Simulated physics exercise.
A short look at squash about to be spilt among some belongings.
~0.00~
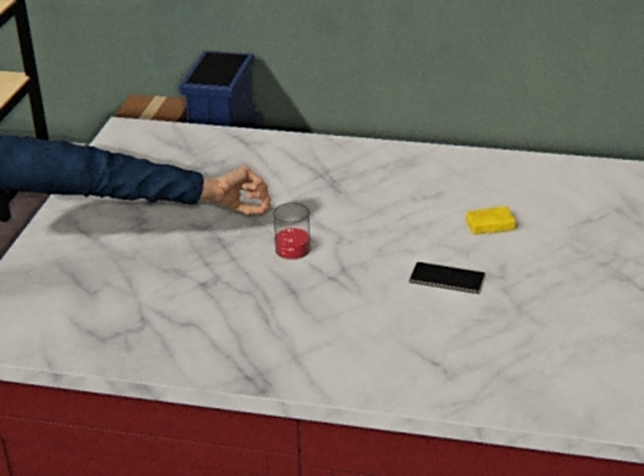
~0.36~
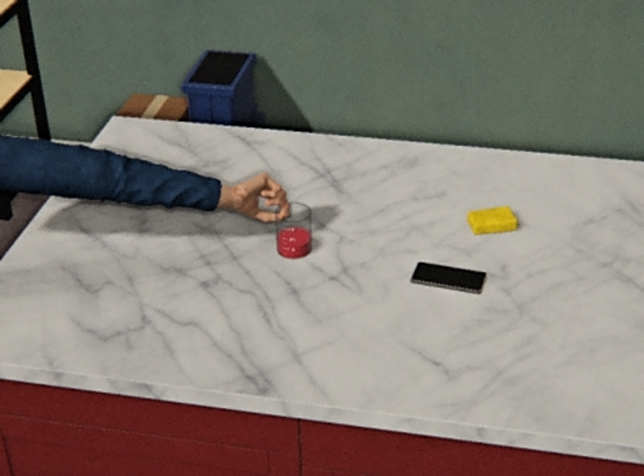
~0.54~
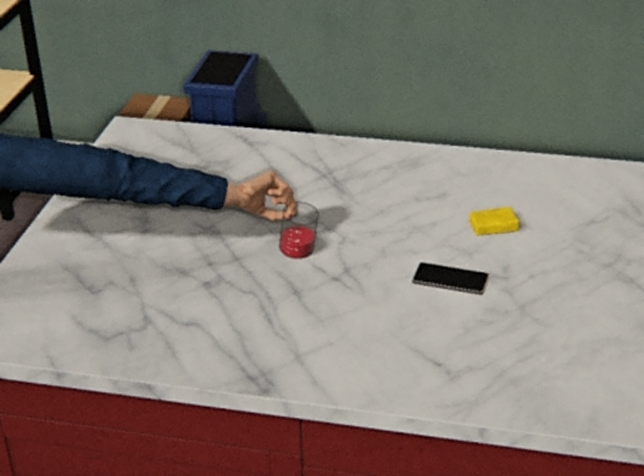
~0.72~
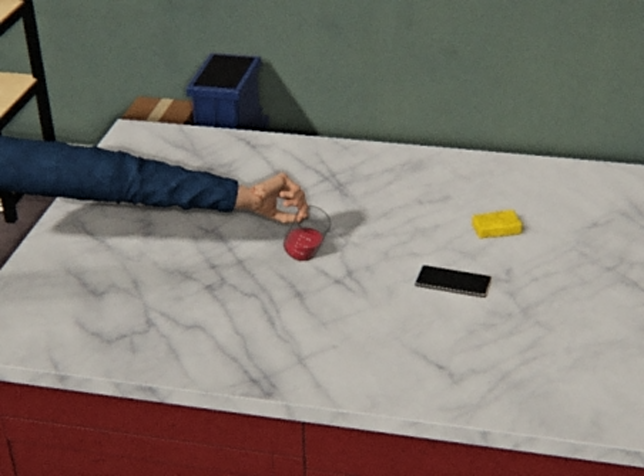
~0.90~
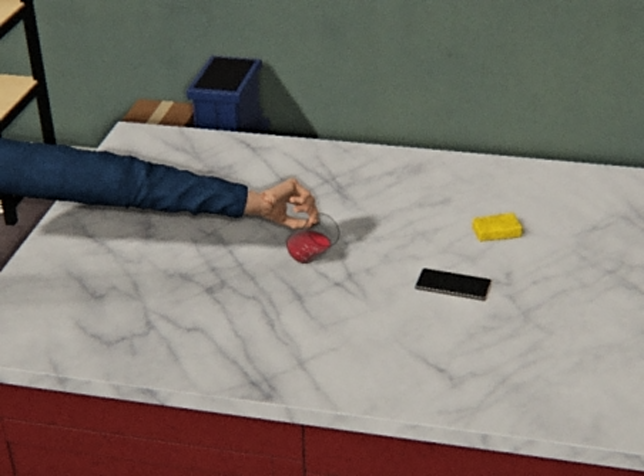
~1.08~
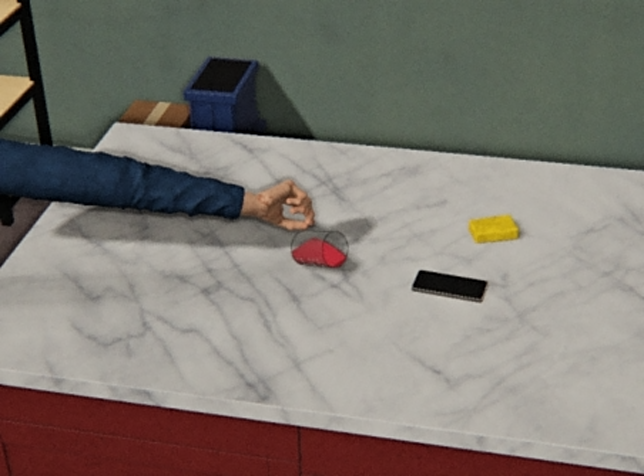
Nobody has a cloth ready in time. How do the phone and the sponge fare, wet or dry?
The phone gets wet. The sponge fares fine, staying dry.
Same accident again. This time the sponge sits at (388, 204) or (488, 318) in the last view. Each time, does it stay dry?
Place one: It is left alone; place two: It is overrun.
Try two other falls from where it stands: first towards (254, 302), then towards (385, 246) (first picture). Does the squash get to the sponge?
First it stays dry, then it gets wet.
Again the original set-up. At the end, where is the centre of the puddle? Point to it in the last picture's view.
Its centre ends up near (437, 328) in the last picture.
Around 1.6 s, the puddle covers about as much as a plate; the phone is soaking at its edge; the sponge is still dry.
Around 2.3 s, the puddle covers about as much as a tray; the phone is soaking at its edge; the sponge is still dry.
Around 3.6 s, the puddle covers about as much as a tray; the phone is soaking at its edge; the sponge is still dry.
